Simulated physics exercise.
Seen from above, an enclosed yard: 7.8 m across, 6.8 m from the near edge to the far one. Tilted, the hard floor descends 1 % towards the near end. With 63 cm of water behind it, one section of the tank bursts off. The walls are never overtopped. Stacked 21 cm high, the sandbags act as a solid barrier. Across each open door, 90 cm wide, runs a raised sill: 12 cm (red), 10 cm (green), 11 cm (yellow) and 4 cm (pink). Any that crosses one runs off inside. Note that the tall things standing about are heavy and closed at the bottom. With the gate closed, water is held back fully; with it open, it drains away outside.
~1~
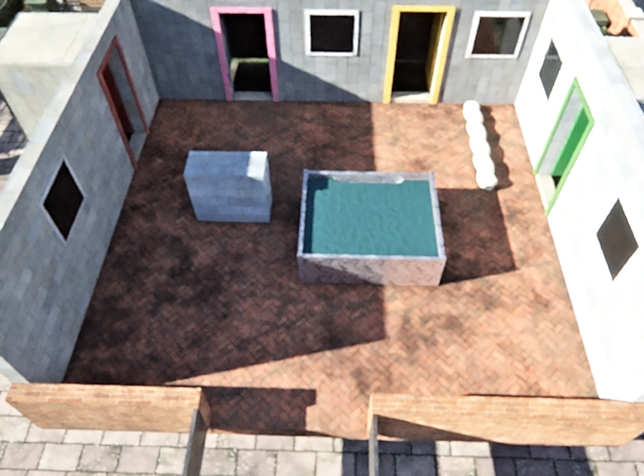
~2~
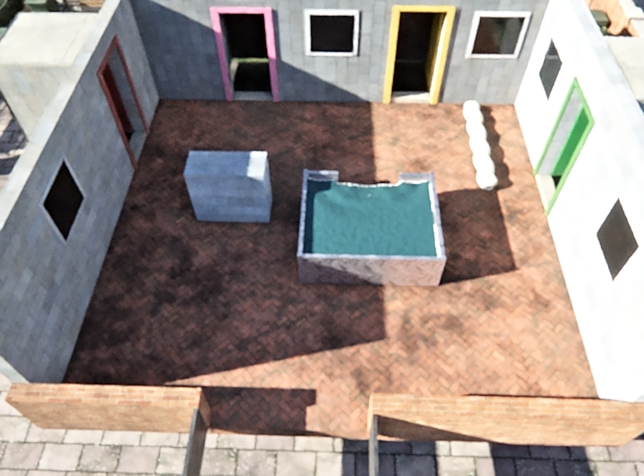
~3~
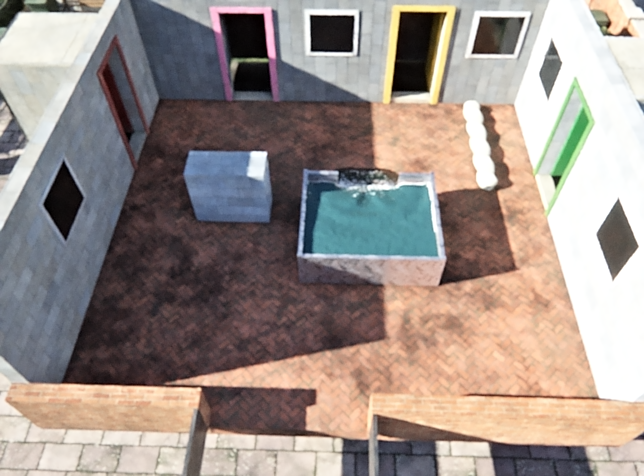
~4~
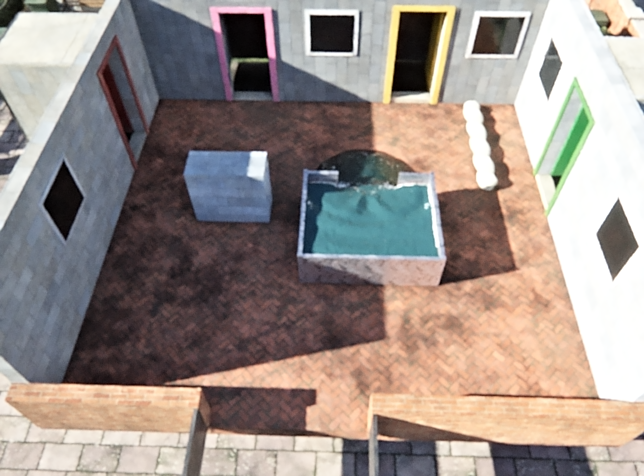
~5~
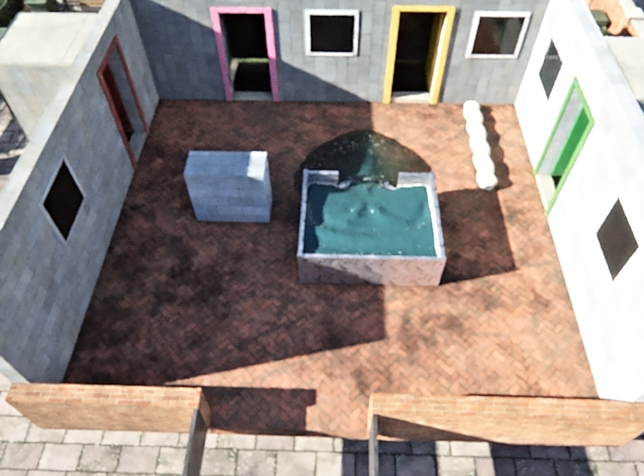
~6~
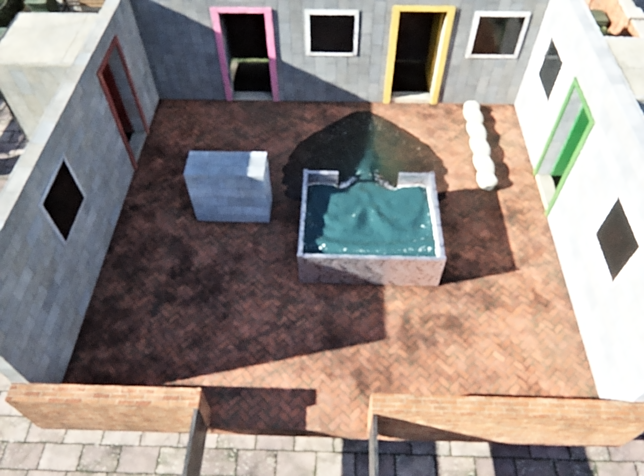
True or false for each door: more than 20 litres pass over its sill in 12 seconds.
Per door: The red door: False; the green door: False; the yellow door: True; the pink door: True.
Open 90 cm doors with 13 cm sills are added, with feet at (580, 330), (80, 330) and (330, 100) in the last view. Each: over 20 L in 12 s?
Note, doorways in listed order: Stays short, stays short, goes beyond.
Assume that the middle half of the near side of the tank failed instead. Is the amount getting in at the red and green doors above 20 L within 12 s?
Red: Within the limit; green: Within the limit.
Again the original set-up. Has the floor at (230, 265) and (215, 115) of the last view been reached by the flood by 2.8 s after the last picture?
Untouched, soaked.
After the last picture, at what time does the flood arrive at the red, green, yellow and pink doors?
Door times: Red 2.6 s / green 2.8 s / yellow 0.3 s / pink 1.0 s.
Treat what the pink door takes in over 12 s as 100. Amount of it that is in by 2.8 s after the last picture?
Share by then: ~ 65 %.
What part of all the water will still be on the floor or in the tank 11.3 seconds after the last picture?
Near 92 in a hundred is still there.
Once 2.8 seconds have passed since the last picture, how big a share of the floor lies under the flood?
About 30 per cent.
Then, 0.7 s after the last picture water covers 20 % of the floor and is deepest (32 cm) near (367, 194); red door not reached, green door not reached, yellow door 22 cm at the sill, 6 L in, pink door not reached.
Then, 1.5 s after the last picture water covers 25 % of the floor and is deepest (30 cm) near (457, 109); red door not reached, green door not reached, yellow door 23 cm at the sill, 46 L in, pink door 11 cm at the sill, 4 L in.
Then, 2.8 s after the last picture water covers 30 % of the floor and is deepest (20 cm) near (457, 109); red door 8 cm at the sill, 0 L in, green door not reached, yellow door 17 cm at the sill, 89 L in, pink door 7 cm at the sill, 25 L in.
Then, 6.3 s after the last picture water covers 70 % of the floor and is deepest (11 cm) near (159, 126); red door 10 cm at the sill, 1 L in, green door 2 cm at the sill, 0 L in, yellow door 10 cm at the sill, 110 L in, pink door 5 cm at the sill, 39 L in.
Then, 11.3 s after the last picture water covers 85 % of the floor and is deepest (10 cm) near (55, 404); red door 6 cm at the sill, 1 L in, green door 1 cm at the sill, 0 L in, yellow door 4 cm at the sill, 110 L in, pink door 3 cm at the sill, 40 L in.
